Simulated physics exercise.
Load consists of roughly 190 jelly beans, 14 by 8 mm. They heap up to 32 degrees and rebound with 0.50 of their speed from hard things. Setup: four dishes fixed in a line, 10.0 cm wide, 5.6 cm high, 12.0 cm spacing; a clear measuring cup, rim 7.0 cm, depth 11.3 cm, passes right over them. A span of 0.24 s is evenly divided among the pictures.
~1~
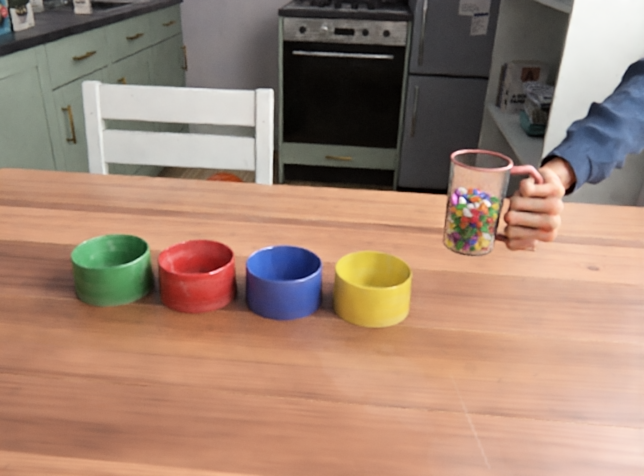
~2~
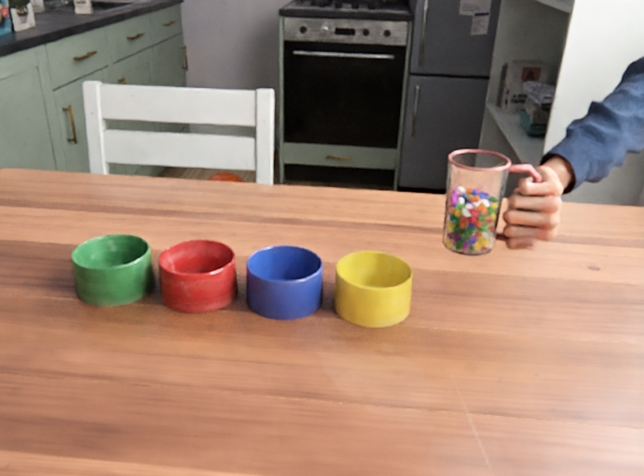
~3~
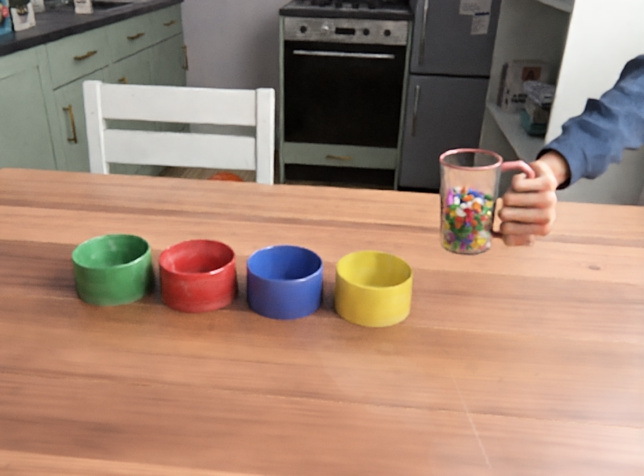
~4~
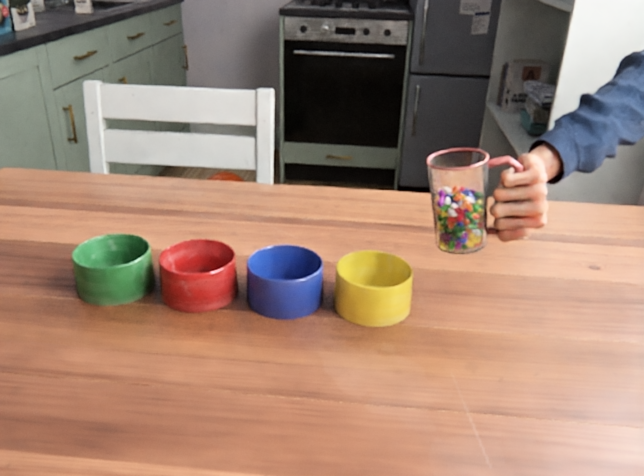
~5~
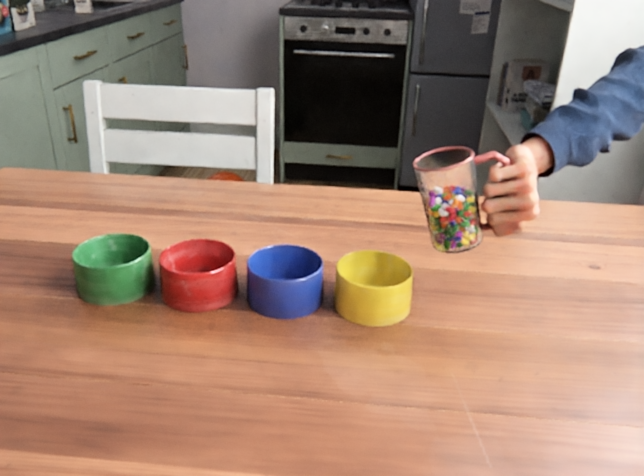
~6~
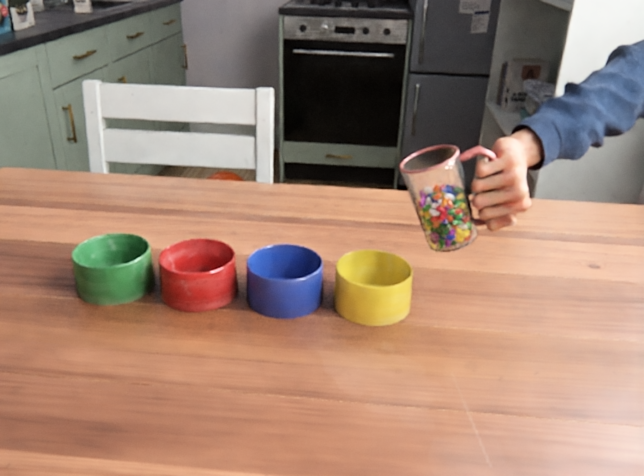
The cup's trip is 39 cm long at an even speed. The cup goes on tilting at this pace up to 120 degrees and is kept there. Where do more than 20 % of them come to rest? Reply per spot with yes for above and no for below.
Red: Yes, above. Blue: No, below. Green: No, below. Yellow: No, below. Counter: No, below.
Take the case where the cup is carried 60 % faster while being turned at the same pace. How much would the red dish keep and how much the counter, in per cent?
Shares: Red 0, counter 0.
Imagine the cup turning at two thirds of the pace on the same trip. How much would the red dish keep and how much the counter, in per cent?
I'd expect red to end at 10 and the counter at 10.
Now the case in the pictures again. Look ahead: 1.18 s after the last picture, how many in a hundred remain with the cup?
Close to 5 in a hundred.
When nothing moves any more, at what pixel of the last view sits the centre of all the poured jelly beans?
Roughly pixel (194, 279).
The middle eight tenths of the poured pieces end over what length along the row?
That stretch comes to around 7 cm.
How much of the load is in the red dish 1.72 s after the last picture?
So far, roughly 85 per cent.
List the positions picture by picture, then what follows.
In the first picture, cup at (474, 204), tilt 0 degrees, lip at (452, 159), moved 0.0 cm; middle of the pieces at (474, 224); yellow dish at (373, 269); blue dish at (284, 263); red dish at (197, 257); green dish at (111, 251).
In the second picture, cup at (473, 203), tilt 1 degrees, lip at (450, 159), moved 0.2 cm; middle of the pieces at (474, 223).
In the third picture, cup at (468, 203), tilt 5 degrees, lip at (441, 160), moved 0.9 cm; middle of the pieces at (470, 223).
In the fourth picture, cup at (459, 202), tilt 10 degrees, lip at (428, 162), moved 2.0 cm; middle of the pieces at (463, 221).
In the fifth picture, cup at (451, 201), tilt 16 degrees, lip at (414, 165), moved 3.1 cm; middle of the pieces at (456, 220).
In the sixth picture, cup at (441, 200), tilt 22 degrees, lip at (401, 168), moved 4.2 cm; middle of the pieces at (449, 218); yellow dish at (374, 268); blue dish at (285, 262); red dish at (197, 256); green dish at (112, 250).
Then, 0.71 s after the last picture, tilt 106 degrees; cup holds 95 %.
Then, 1.18 s after the last picture, tilt 120 degrees; cup holds 5 %, red 85 %, blue 5 %.
Then, 1.72 s after the last picture, tilt 120 degrees; cup holds 0 %, red 85 %, blue 5 %.
In the end, red 85 %, blue 5 %, green 0 %, yellow 0 %, counter 15 %.
